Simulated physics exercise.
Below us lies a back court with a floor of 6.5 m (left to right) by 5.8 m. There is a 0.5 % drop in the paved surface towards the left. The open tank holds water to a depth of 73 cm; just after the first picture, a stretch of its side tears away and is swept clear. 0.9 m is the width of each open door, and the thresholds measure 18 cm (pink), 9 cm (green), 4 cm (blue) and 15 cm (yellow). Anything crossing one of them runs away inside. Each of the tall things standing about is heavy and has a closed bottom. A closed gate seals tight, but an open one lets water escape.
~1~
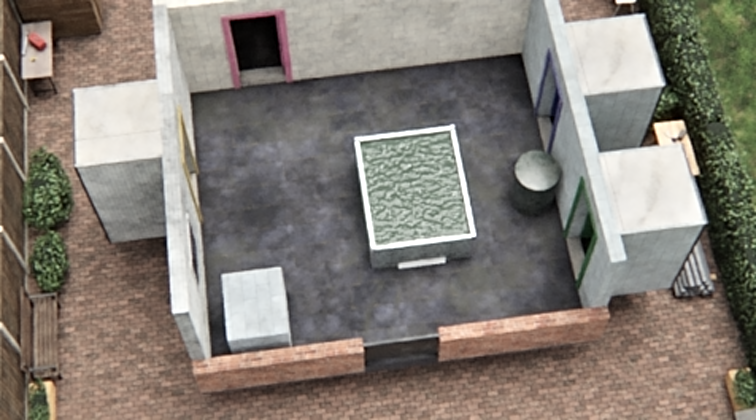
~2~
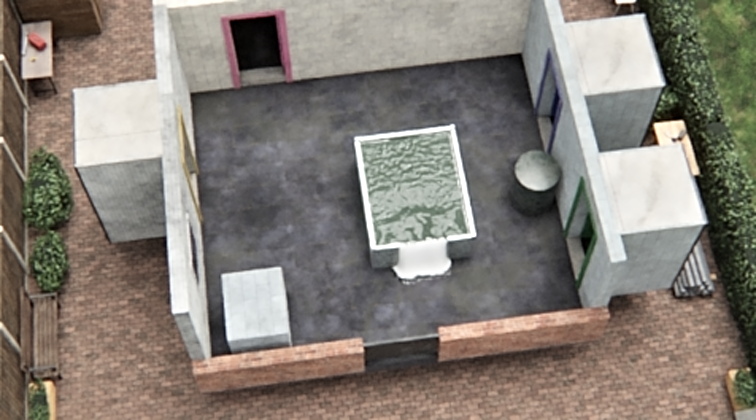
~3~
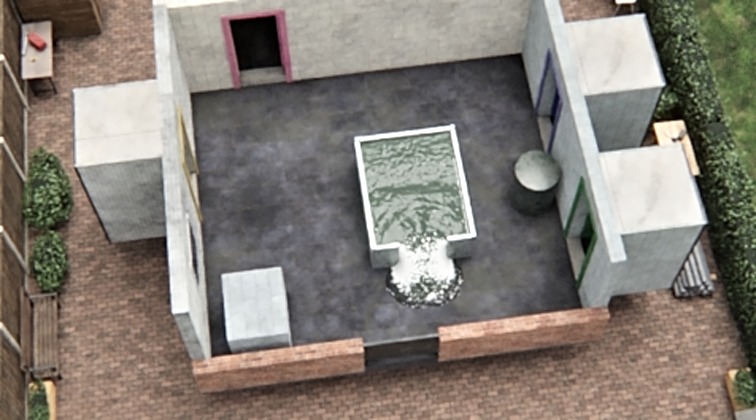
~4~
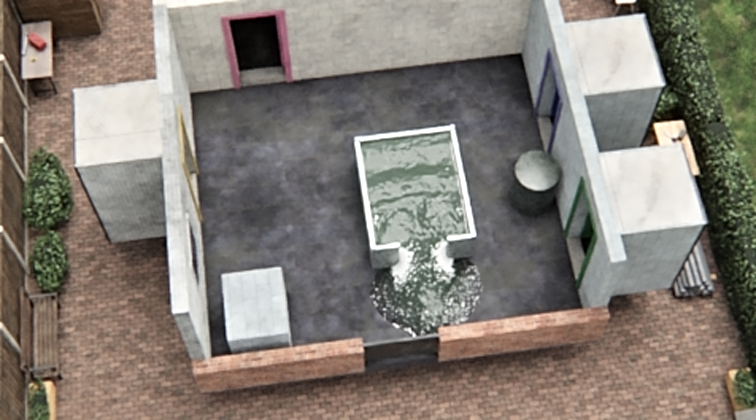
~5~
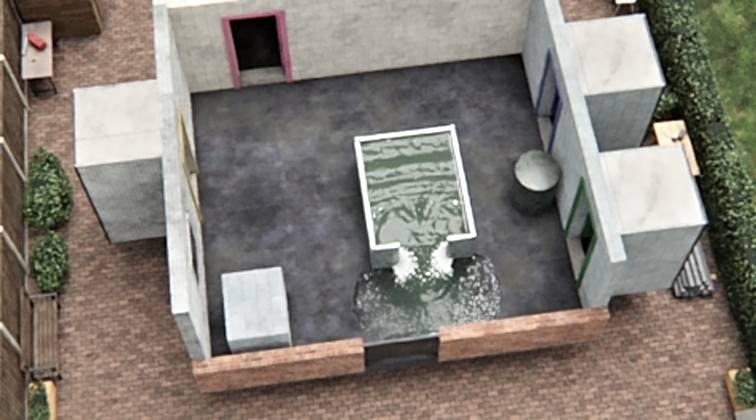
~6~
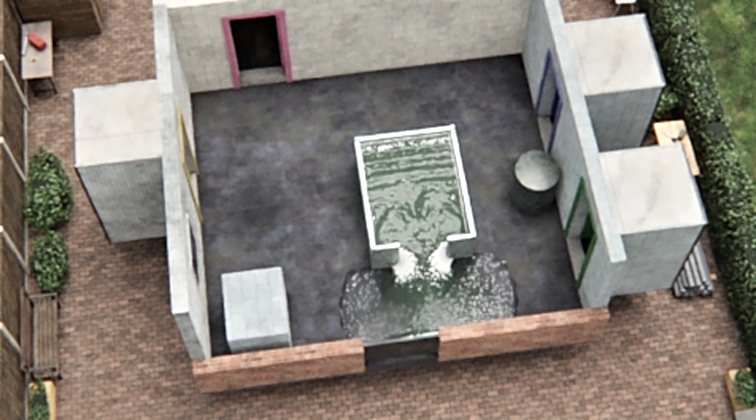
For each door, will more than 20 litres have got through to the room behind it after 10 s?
My prediction: Pink door: Not over. Green door: Over. Blue door: Not over. Yellow door: Not over.
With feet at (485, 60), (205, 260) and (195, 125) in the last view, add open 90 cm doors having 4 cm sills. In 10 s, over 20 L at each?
First doorway gets there, second falls short, third gets there.
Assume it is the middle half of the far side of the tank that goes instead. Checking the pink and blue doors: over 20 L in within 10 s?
Compared with the limit, pink is lower and blue is higher.
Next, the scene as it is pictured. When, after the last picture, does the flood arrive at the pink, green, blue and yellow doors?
So pink at 3.8 s, green at 1.0 s, blue at 5.0 s, and yellow at 2.8 s.
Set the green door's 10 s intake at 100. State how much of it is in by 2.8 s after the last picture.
About 35 per cent.
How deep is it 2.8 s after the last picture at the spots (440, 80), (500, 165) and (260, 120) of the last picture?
About 0, 0 and 0 cm respectively.
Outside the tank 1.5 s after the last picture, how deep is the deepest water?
38 cm or so.
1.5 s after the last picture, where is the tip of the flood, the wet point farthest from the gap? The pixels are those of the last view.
Location: Approx. (213, 373) in the last view.
Then, 0.7 s after the last picture water covers 15 % of the floor and is deepest (42 cm) near (431, 344); pink door not reached, green door not reached, blue door not reached, yellow door not reached.
Then, 1.5 s after the last picture water covers 25 % of the floor and is deepest (38 cm) near (431, 344); pink door not reached, green door 15 cm at the sill, 2 L in, blue door not reached, yellow door not reached.
Then, 2.8 s after the last picture water covers 55 % of the floor and is deepest (30 cm) near (559, 223); pink door not reached, green door 16 cm at the sill, 36 L in, blue door not reached, yellow door not reached.
Then, 5.3 s after the last picture water covers 90 % of the floor and is deepest (20 cm) near (555, 206); pink door 11 cm at the sill, 0 L in, green door 15 cm at the sill, 87 L in, blue door 1 cm at the sill, 0 L in, yellow door 3 cm at the sill, 0 L in.
Then, 9.3 s after the last picture water covers 100 % of the floor and is deepest (12 cm) near (555, 206); pink door 8 cm at the sill, 0 L in, green door 9 cm at the sill, 105 L in, blue door 5 cm at the sill, 1 L in, yellow door 10 cm at the sill, 0 L in.
